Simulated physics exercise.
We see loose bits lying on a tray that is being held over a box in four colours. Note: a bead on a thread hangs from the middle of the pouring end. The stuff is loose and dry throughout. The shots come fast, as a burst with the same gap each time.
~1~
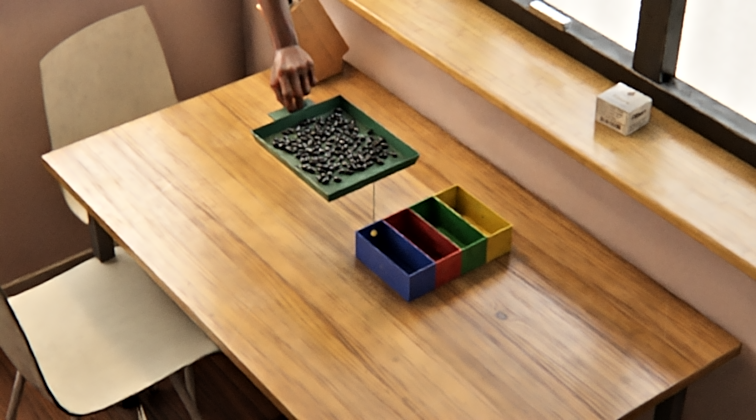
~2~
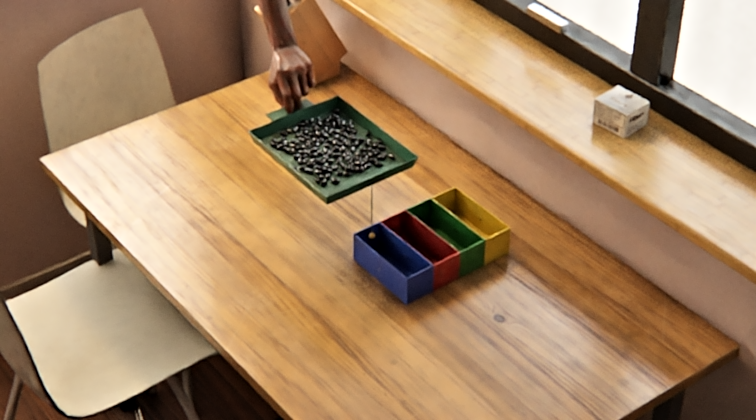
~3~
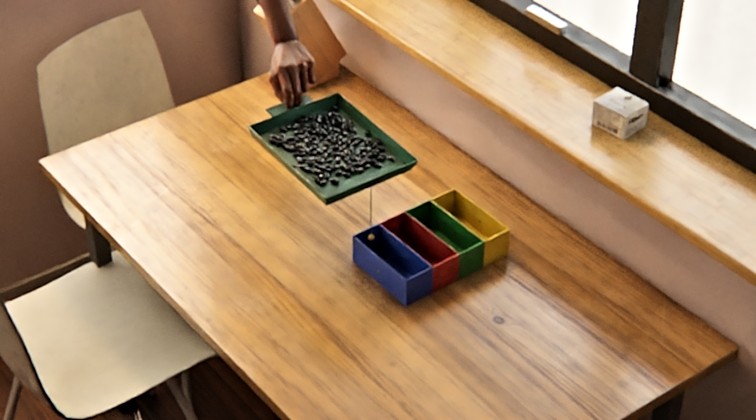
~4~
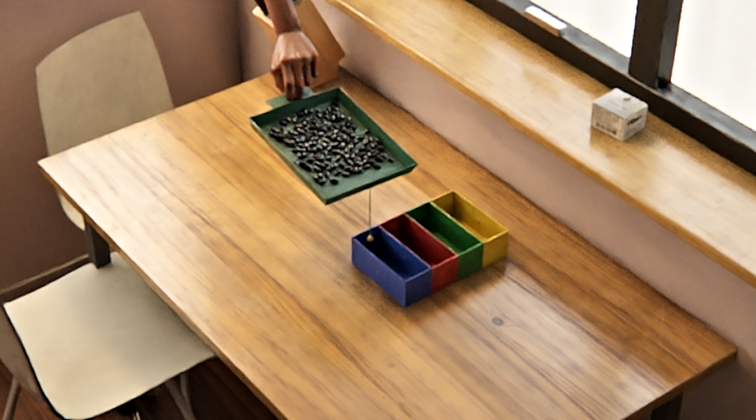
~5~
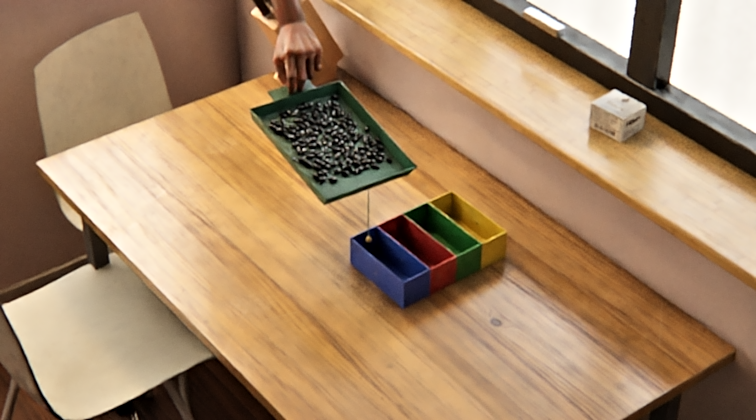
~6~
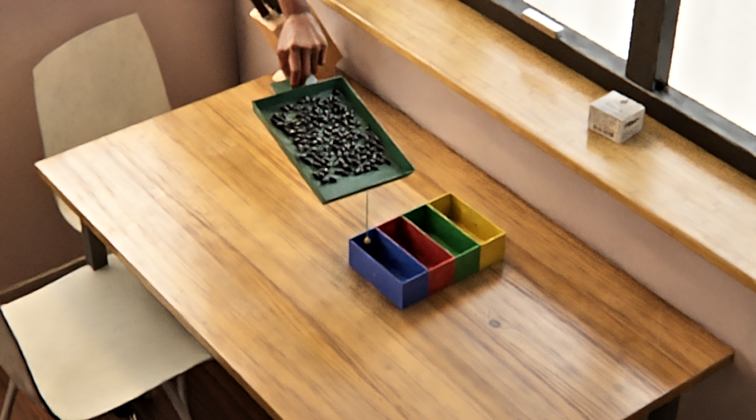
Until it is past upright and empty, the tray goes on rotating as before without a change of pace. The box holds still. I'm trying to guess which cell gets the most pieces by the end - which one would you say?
I would say the red one.
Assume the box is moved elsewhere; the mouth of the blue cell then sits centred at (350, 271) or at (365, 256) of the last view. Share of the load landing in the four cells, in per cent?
Roughly 100 % and then 100 %.
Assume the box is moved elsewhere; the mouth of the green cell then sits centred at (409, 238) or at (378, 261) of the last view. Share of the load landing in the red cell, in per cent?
About 20 and 0 per cent respectively.
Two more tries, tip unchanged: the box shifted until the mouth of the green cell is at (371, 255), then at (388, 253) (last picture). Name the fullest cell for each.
The first time it is that yellow cell, and the second time it is the cell in yellow.
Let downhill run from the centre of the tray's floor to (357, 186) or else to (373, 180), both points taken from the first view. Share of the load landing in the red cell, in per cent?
Lab note: Try 1 = 0 %, try 2 = 30 %.
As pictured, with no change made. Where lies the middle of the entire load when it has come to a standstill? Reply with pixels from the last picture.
Around (418, 269).
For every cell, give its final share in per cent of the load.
Estimated shares - blue cell close to 20, red cell close to 60, green cell close to 10, yellow cell close to 0.
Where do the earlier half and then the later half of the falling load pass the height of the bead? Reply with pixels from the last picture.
First half (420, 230); second half (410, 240).
Soon after the last picture, tray tipped steeply; nearly all on the tray; a small part falling or outside the box.
A little later, tray tipped past a quarter turn; about a quarter on the tray; about a third in the red cell; a small part in the blue cell; a small part in the green cell; a stray few in the yellow cell; about a quarter falling or outside the box.
Later still, tray tipped past a quarter turn; about two thirds in the red cell; about a quarter in the blue cell; a small part in the green cell; a small part falling or outside the box.
At rest, tray tipped past a quarter turn; about two thirds in the red cell; about a quarter in the blue cell; a small part in the green cell; none in the yellow cell; a small part outside the box.
